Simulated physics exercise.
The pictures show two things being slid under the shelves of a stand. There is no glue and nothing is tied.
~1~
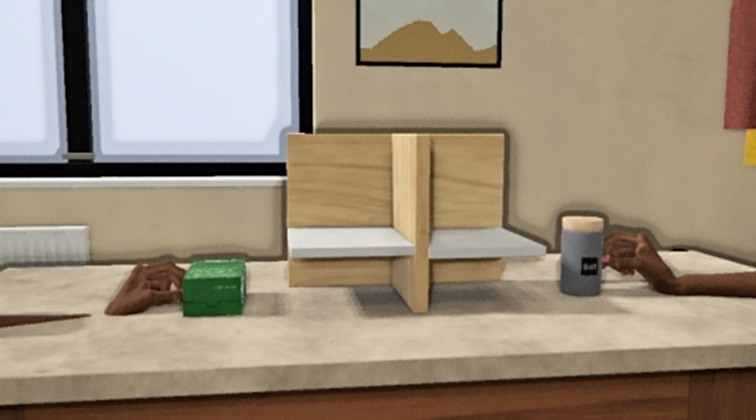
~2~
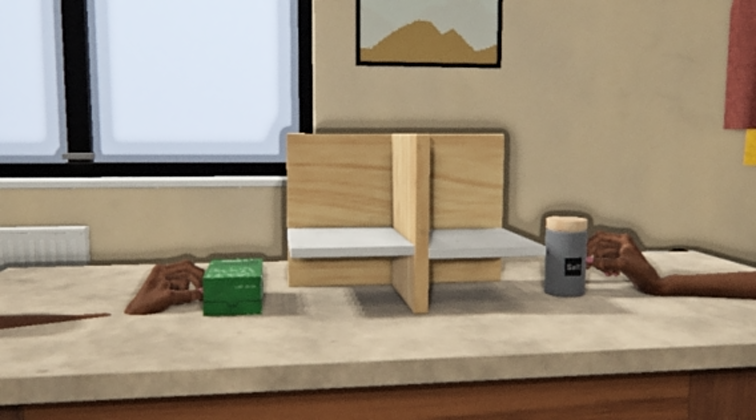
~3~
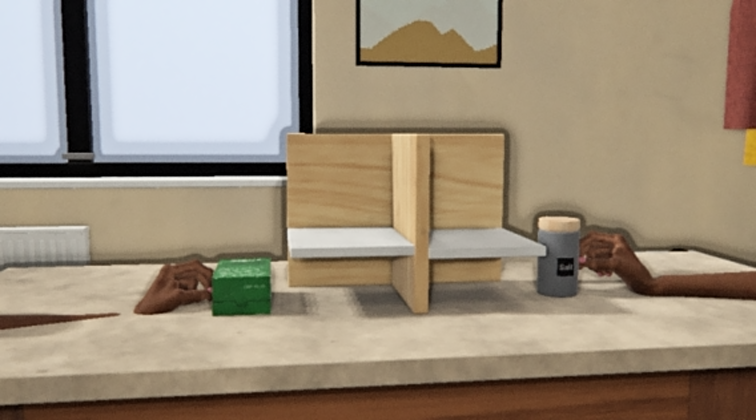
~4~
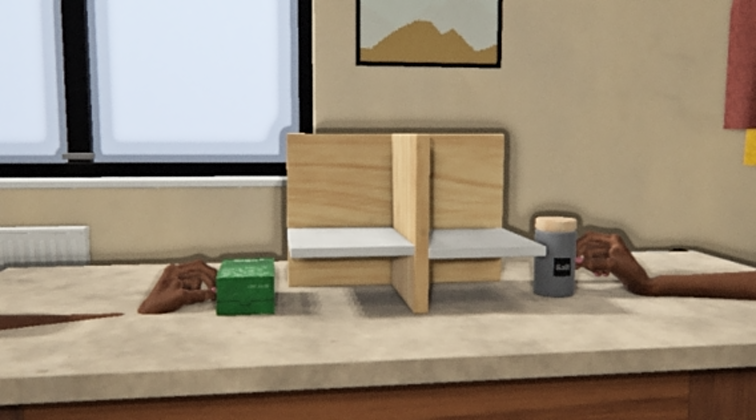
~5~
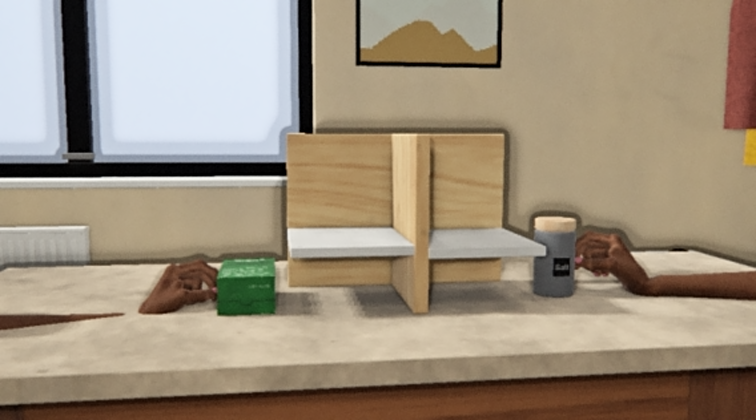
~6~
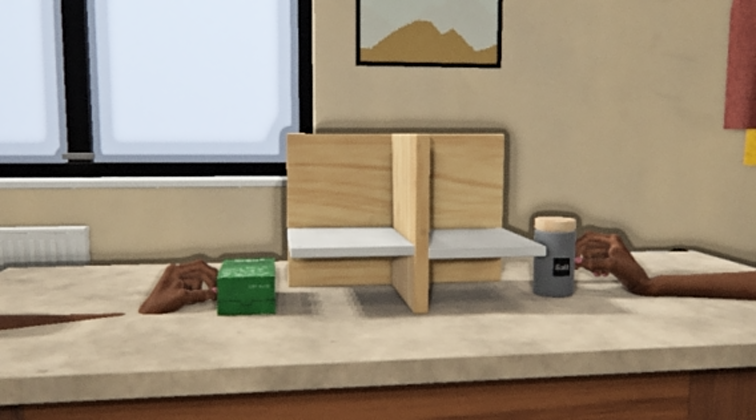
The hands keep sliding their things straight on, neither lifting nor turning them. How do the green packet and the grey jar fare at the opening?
In order: Green packet: Fits. Grey jar: Blocked.
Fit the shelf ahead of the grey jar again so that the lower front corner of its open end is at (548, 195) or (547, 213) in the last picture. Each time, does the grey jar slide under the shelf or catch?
One after the other, it passes; it passes.
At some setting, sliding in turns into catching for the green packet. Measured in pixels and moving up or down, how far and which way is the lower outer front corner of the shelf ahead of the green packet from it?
The switch happens after a shift of some 20 pixels down.
Then, 0.34 s on from there, green packet sliding up to the opening near (274, 284); grey jar stopped at the opening near (542, 257).
In the end, the green packet slides in, near (323, 283); the grey jar catches on the edge, near (542, 257).
